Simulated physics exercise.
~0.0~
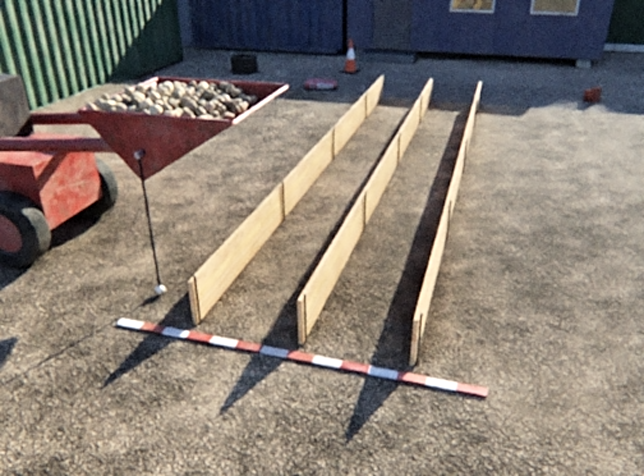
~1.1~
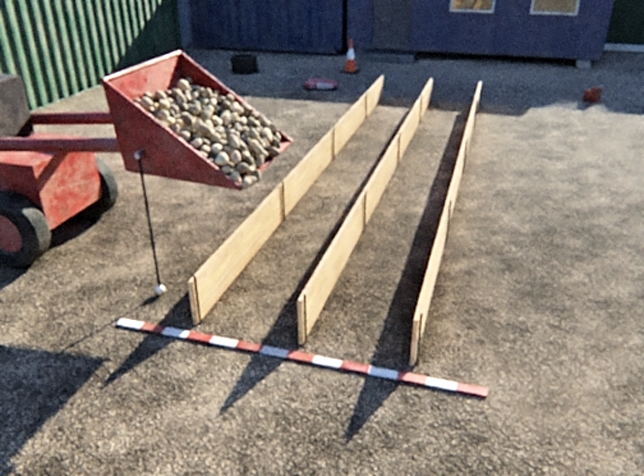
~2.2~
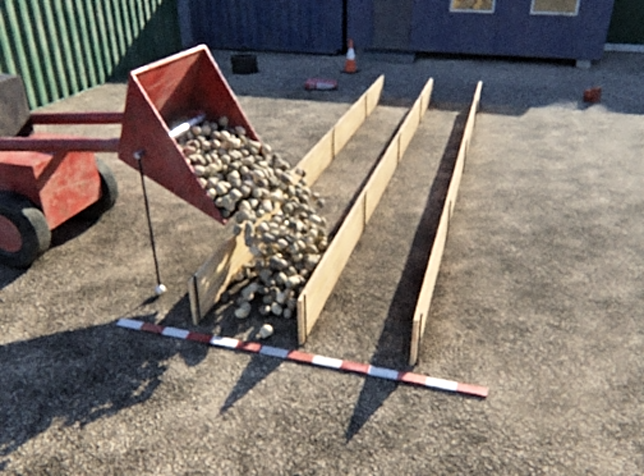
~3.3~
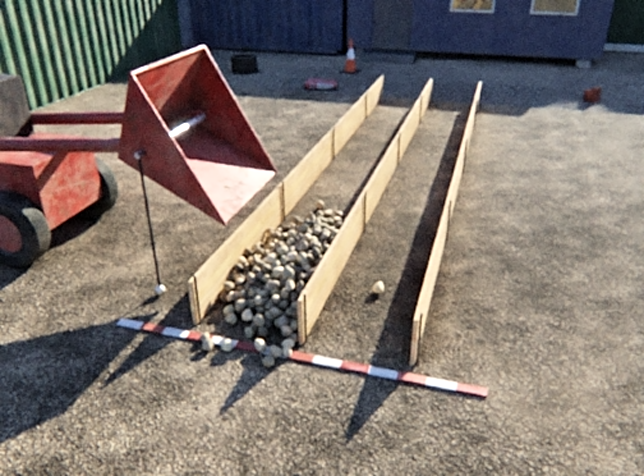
A red loader bucket tipping round stones between wooden boards, emptying into a pile in the left bay, with one stray beyond.
